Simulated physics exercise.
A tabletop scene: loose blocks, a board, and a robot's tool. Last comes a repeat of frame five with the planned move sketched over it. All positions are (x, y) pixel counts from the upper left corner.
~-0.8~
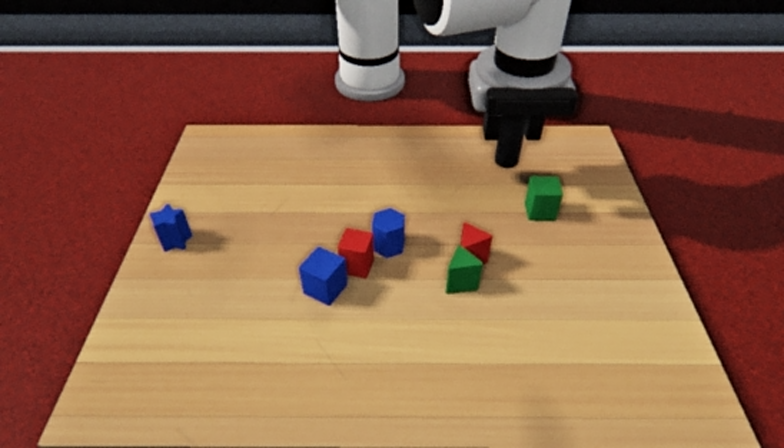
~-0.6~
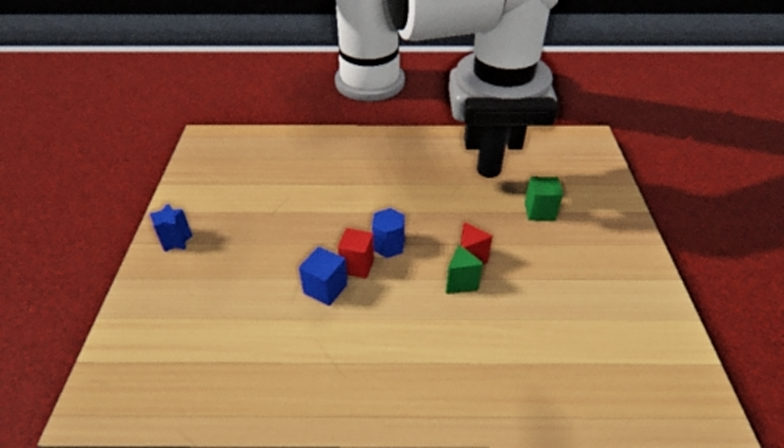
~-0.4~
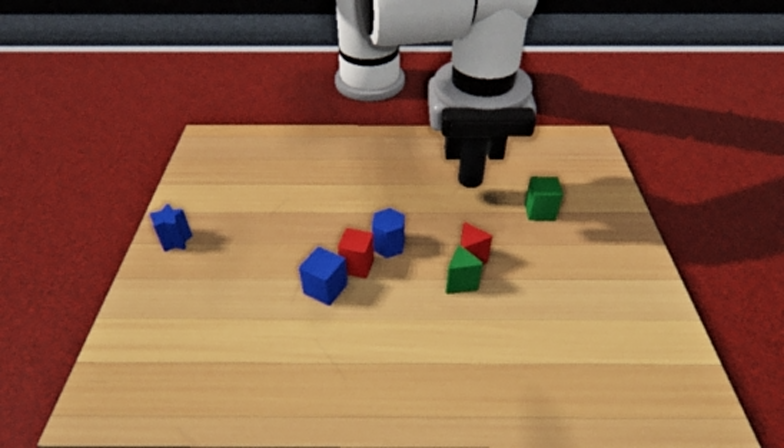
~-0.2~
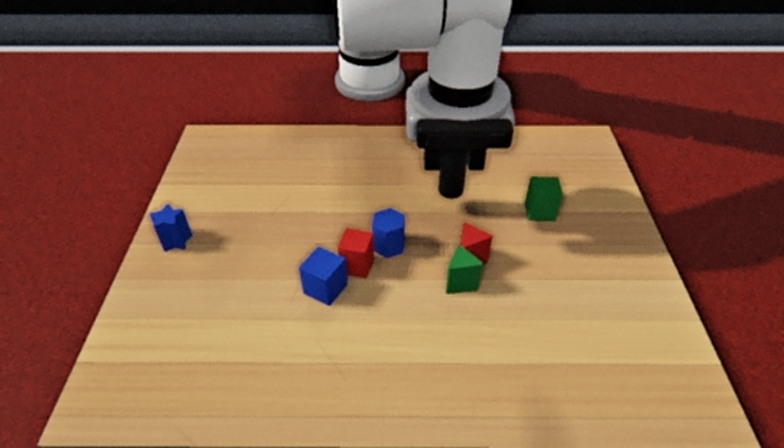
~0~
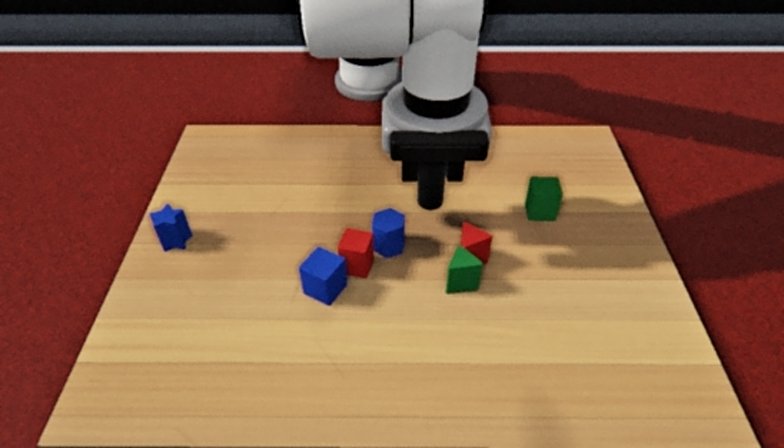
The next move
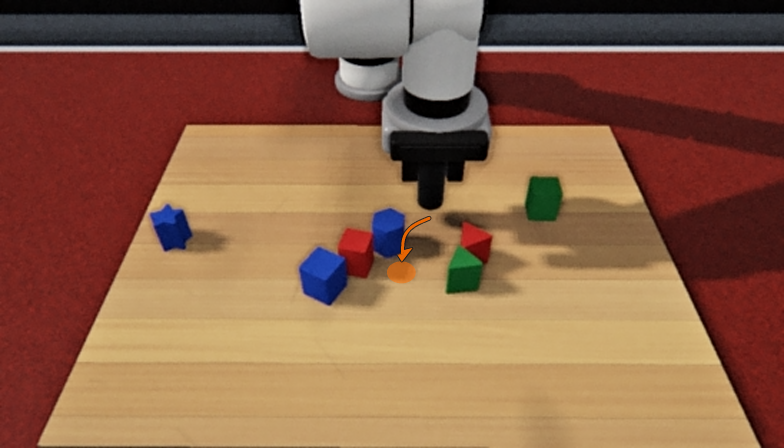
On a wooden tabletop with red, blue and green blocks scattered across it, a robot arm moves its black tool steadily left and slightly toward the viewer, nearing the blue six-sided block, while all the blocks stay still.
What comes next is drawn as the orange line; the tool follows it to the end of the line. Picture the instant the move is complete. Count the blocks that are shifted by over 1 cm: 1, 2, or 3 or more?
Blocks moved: Three or more.
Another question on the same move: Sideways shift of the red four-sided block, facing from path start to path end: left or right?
Right-hand side.
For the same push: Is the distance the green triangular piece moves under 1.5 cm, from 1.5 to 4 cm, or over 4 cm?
It slides not even 1.5 cm.
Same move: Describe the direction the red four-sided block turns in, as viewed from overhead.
Rotation: Clockwise.
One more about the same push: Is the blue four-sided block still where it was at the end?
That would be a no.
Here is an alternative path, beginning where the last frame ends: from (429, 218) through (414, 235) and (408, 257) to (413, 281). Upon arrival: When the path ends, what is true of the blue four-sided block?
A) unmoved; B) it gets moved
I choose A.
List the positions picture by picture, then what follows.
In the first picture, tool's lower end at (506, 162); blue four-sided block at (322, 263); red four-sided block at (355, 240); blue six-sided block at (389, 219); green triangular piece at (464, 259).
In the second picture, tool at (489, 172); blocks still.
In the third picture, tool at (470, 181); blocks still.
In the fourth picture, tool at (451, 192); blocks still.
In the fifth picture, tool at (430, 203); blue four-sided block at (322, 263); red four-sided block at (355, 240); blue six-sided block at (389, 219); green triangular piece at (464, 259).
Drawn move, from (429, 218) through (408, 230) and (402, 250) to (401, 272).
What follows on the original path. Halfway along, tool at (404, 224); red four-sided block at (352, 242); blue six-sided block at (381, 227).
At the end, tool at (402, 257); blue four-sided block at (308, 271), turned 20° clockwise; red four-sided block at (333, 254), turned 35° clockwise; blue six-sided block at (370, 254), turned 50° clockwise; green triangular piece still.
